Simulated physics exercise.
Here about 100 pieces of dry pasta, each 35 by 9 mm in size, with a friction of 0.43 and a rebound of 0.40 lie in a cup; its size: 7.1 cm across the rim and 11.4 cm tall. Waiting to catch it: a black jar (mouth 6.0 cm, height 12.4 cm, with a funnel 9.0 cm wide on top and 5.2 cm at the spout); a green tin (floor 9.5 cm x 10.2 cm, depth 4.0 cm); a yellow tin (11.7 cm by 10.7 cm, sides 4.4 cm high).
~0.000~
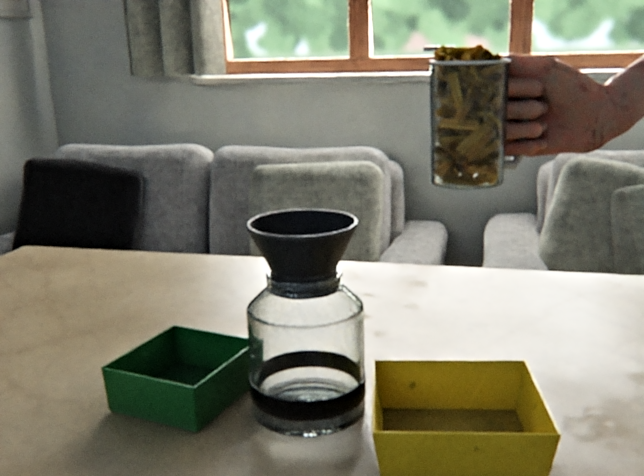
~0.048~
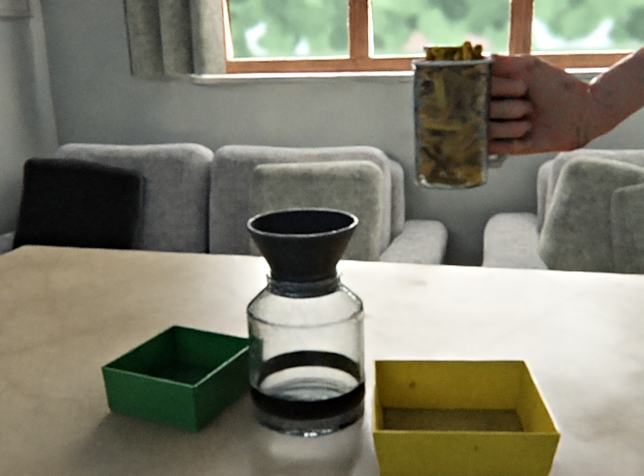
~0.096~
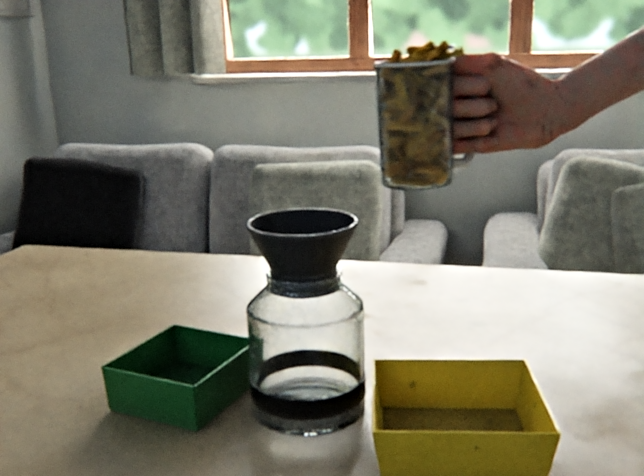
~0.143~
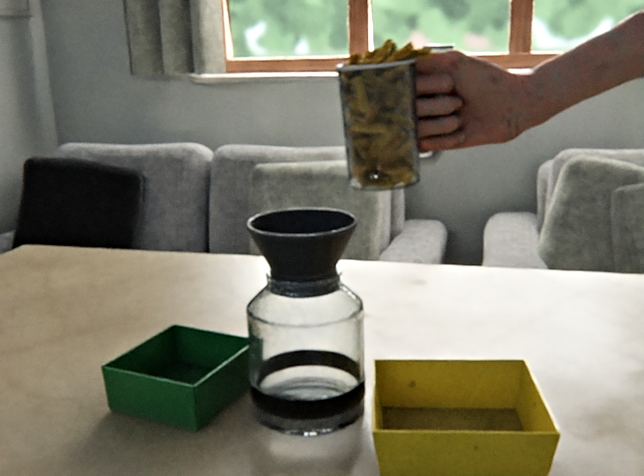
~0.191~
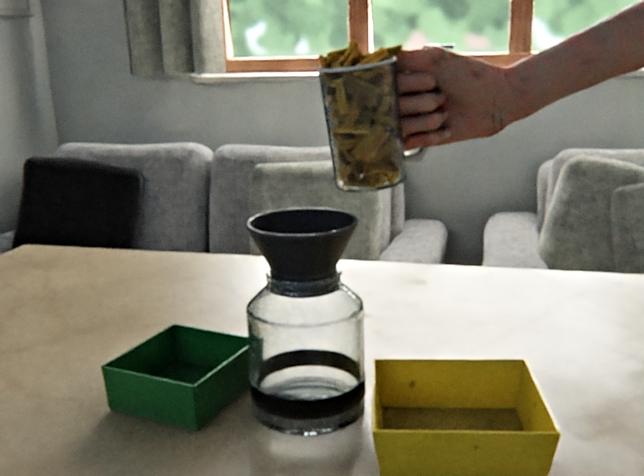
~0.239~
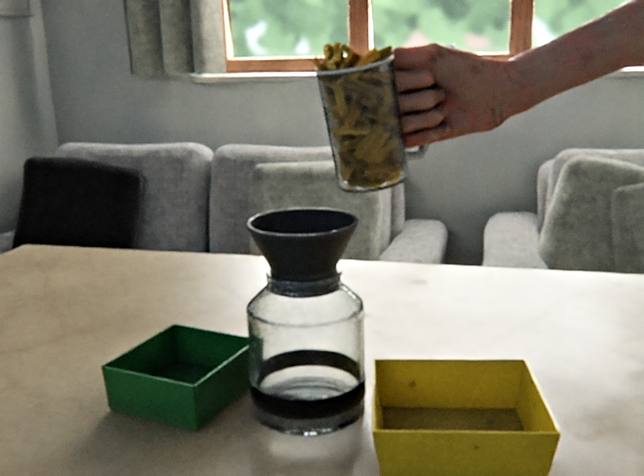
Living room table, a hand carrying a clear cup of dry pasta leftward above a funnel-topped jar, then tilting it slightly left.
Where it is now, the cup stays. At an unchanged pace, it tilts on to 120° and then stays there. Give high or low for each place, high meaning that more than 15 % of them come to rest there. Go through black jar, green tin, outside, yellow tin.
Black jar: Low, green tin: Low, outside: High, yellow tin: Low.
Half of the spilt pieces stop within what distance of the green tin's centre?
12 cm.
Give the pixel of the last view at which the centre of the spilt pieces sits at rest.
At about (277, 354).
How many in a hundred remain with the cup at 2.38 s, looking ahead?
Close to 15 per cent of the load has not yet gone.
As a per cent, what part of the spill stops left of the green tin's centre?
About 10 per cent.
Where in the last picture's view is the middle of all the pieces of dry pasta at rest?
Centre: Approx. (275, 354).
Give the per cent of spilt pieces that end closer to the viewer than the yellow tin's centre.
About 0 per cent.
Then, at 0.88 s, tilt 47 degrees; cup 100 %; middle of all pieces near (358, 121).
After 1.42 s, tilt 77 degrees; cup 90 %, funnel 10 %; middle of all pieces near (351, 136).
After 1.91 s, tilt 105 degrees; cup 75 %, funnel 10 %, outside 15 %; middle of all pieces near (341, 172).
After 2.38 s, tilt 120 degrees; cup 15 %, funnel 10 %, outside 65 %, green tin 5 %, in the air 5 %; middle of all pieces near (296, 304).
By 3.9 s all is still; cup 0 %, black jar 0 %, yellow tin 0 %, funnel 0 %, outside 95 %, green tin 5 %.
